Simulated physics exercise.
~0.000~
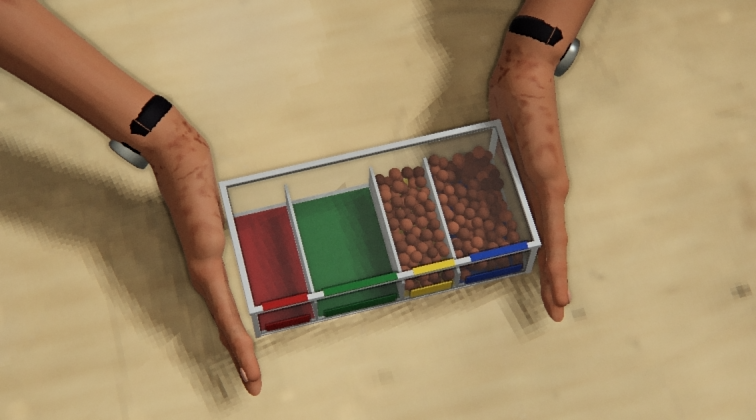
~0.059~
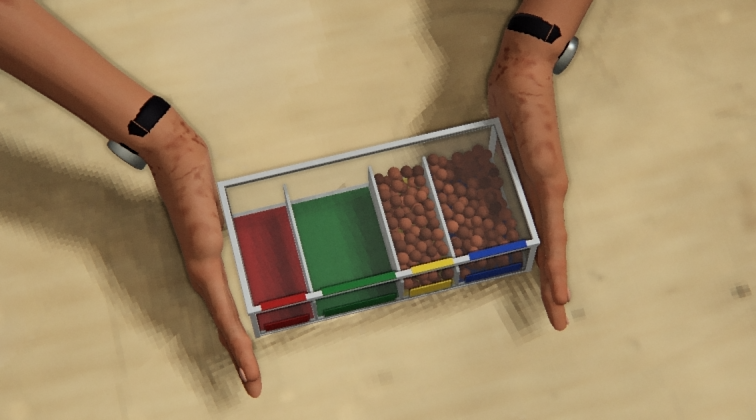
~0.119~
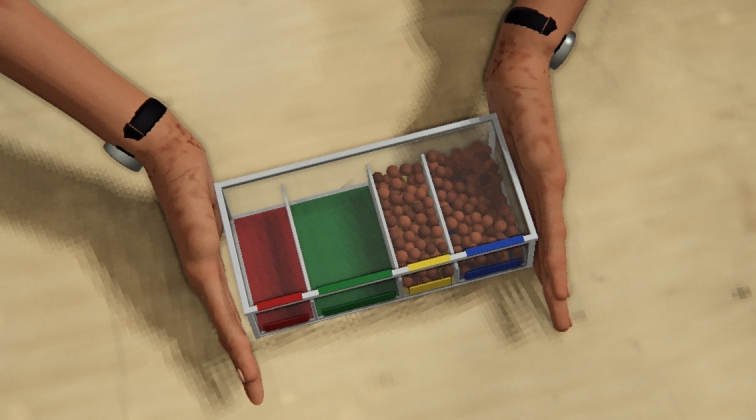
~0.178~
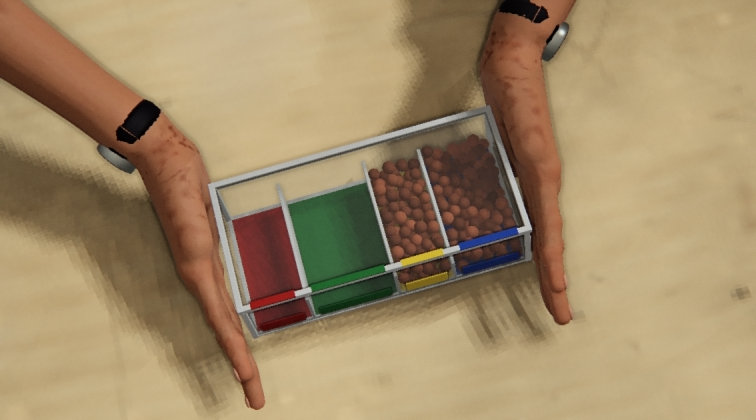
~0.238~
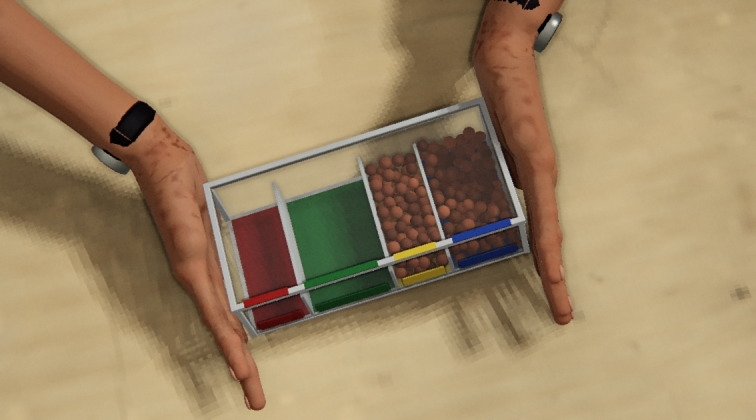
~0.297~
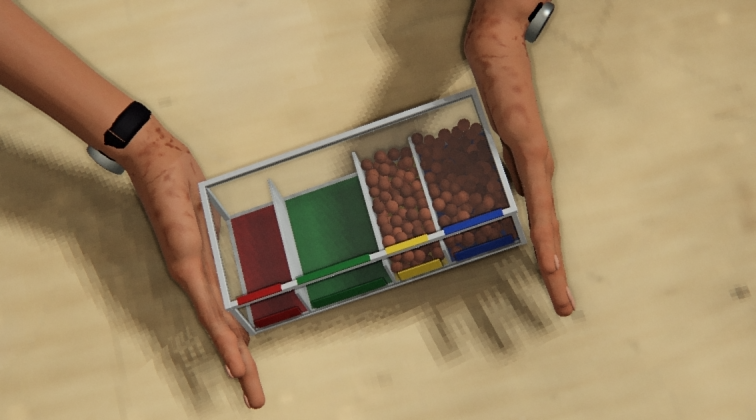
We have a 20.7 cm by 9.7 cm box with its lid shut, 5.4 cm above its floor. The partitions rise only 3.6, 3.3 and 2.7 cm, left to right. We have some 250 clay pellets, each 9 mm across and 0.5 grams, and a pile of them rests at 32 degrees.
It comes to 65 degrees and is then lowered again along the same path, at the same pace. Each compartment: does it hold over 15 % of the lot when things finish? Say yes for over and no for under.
Red: No; blue: Yes; green: No; yellow: Yes.
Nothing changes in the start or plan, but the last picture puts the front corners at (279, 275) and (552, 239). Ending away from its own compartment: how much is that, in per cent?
My guess is close to 5 per cent.
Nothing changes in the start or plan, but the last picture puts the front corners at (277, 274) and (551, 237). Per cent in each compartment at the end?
Per cent by compartment: Red 0, blue 60, green 0, yellow 40.
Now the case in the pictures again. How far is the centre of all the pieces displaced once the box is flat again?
I'd put the distance at roughly 2.0 cm.
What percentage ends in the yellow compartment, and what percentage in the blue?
The yellow one gets 45 per cent and the blue one 45 per cent.
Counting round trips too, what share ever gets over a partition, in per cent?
The share is close to 15 percent.
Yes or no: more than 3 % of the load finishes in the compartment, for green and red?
For green, it does; for red, it does not.
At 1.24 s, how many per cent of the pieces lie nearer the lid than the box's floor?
Roughly 10 per cent.
Then, at 1.24 s, tilt 65 degrees; blue 55 %, yellow 45 %.
After 1.87 s, tilt 28 degrees; blue 45 %, green 10 %, yellow 45 %.
After 2.55 s, tilt 0 degrees; blue 45 %, green 10 %, yellow 45 %.
In the end, at 2.8 s, red 0 %, blue 45 %, green 10 %, yellow 45 %.
